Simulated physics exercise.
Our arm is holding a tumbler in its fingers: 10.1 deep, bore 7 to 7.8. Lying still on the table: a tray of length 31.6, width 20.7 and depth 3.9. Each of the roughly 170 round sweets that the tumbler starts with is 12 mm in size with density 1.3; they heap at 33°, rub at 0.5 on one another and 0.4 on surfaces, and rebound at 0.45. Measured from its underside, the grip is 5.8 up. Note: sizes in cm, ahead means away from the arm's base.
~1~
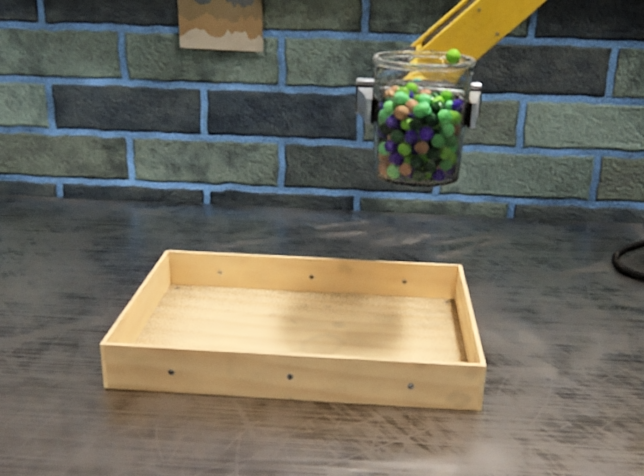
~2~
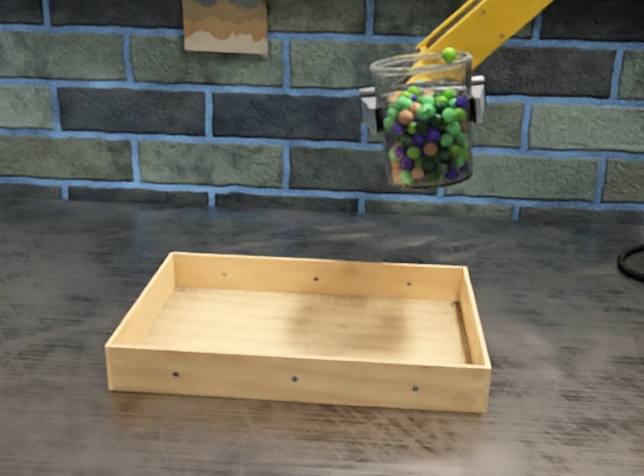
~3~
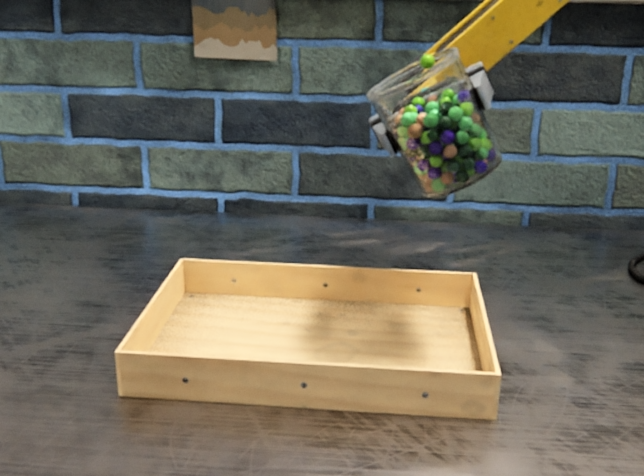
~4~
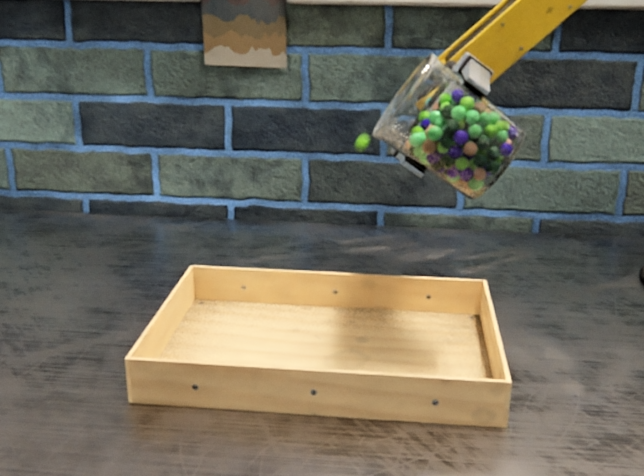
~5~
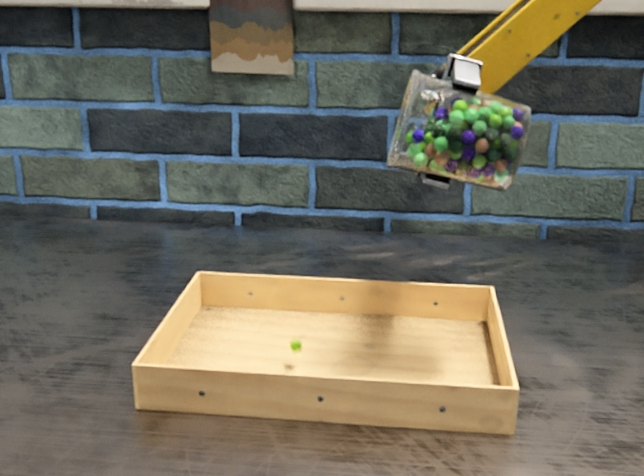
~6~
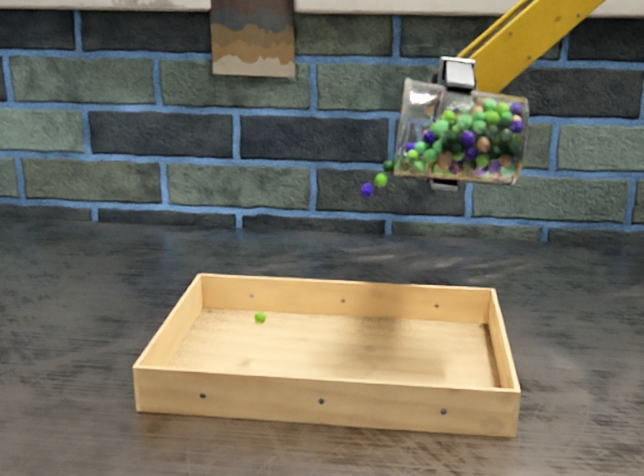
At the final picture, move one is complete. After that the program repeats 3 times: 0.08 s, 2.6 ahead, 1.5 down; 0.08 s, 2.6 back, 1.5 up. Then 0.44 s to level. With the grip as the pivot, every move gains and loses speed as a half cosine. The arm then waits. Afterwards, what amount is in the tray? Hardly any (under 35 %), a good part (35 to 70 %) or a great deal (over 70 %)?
A good part.
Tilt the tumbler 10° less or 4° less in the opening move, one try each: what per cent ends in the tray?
Roughly 25 and 35 percent.
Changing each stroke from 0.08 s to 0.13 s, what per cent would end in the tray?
That would give around 40 per cent.
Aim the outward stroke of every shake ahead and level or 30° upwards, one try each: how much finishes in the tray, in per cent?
I'd say close to 75 percent for the first and close to 90 percent for the second.
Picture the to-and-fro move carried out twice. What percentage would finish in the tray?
About 40 per cent, then.
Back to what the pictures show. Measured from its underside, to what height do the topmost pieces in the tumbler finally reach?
6.0 cm.
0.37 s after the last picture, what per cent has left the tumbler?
30 %.
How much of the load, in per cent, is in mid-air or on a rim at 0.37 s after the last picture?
Roughly 10 percent.
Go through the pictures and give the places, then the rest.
Tumbler middle at (420, 120), level; upper third of the load around (416, 106), from x 385 to 460, top at y 55; 172 in the tumbler, in the first frame.
Tumbler middle at (426, 121), tilted 8° forward; upper third of the load around (426, 109), from x 390 to 460, top at y 55, in the second frame.
Tumbler middle at (438, 127), tilted 29° forward; upper third of the load around (441, 115), from x 400 to 490, top at y 60, in the third frame.
Tumbler middle at (451, 131), tilted 56° forward; upper third of the load around (458, 118), from x 360 to 510, top at y 95; 171 in the tumbler, 1 in flight or on a rim, in the fourth frame.
Tumbler middle at (459, 134), tilted 77° forward; upper third of the load around (475, 121), from x 295 to 515, top at y 105; 171 in the tumbler, 1 in the tray, in the fifth frame.
Tumbler middle at (461, 136), tilted 85° forward; upper third of the load around (482, 123), from x 260 to 515, top at y 105; 169 in the tumbler, 1 in the tray, 2 in flight or on a rim, in the sixth frame.
Then, 0.37 s after the last picture, tilted 85° forward, highest piece 23 above the table; 117 in the tumbler, 37 in the tray, 18 in flight or on a rim.
Then, 0.74 s after the last picture, tilted 32° forward, highest piece 25 above the table; 86 in the tumbler, 82 in the tray, 1 on the table or floor, 3 in flight or on a rim.
Then, 1.12 s after the last picture, level, highest piece 23 above the table; 86 in the tumbler, 85 in the tray, 1 on the table or floor.
Then, 2.17 s after the last picture, level, highest piece 23 above the table; 86 in the tumbler, 85 in the tray, 1 on the table or floor.
Final count, 86 in the tumbler, 85 in the tray, 1 on the table or floor. That is 49 % in the tray.
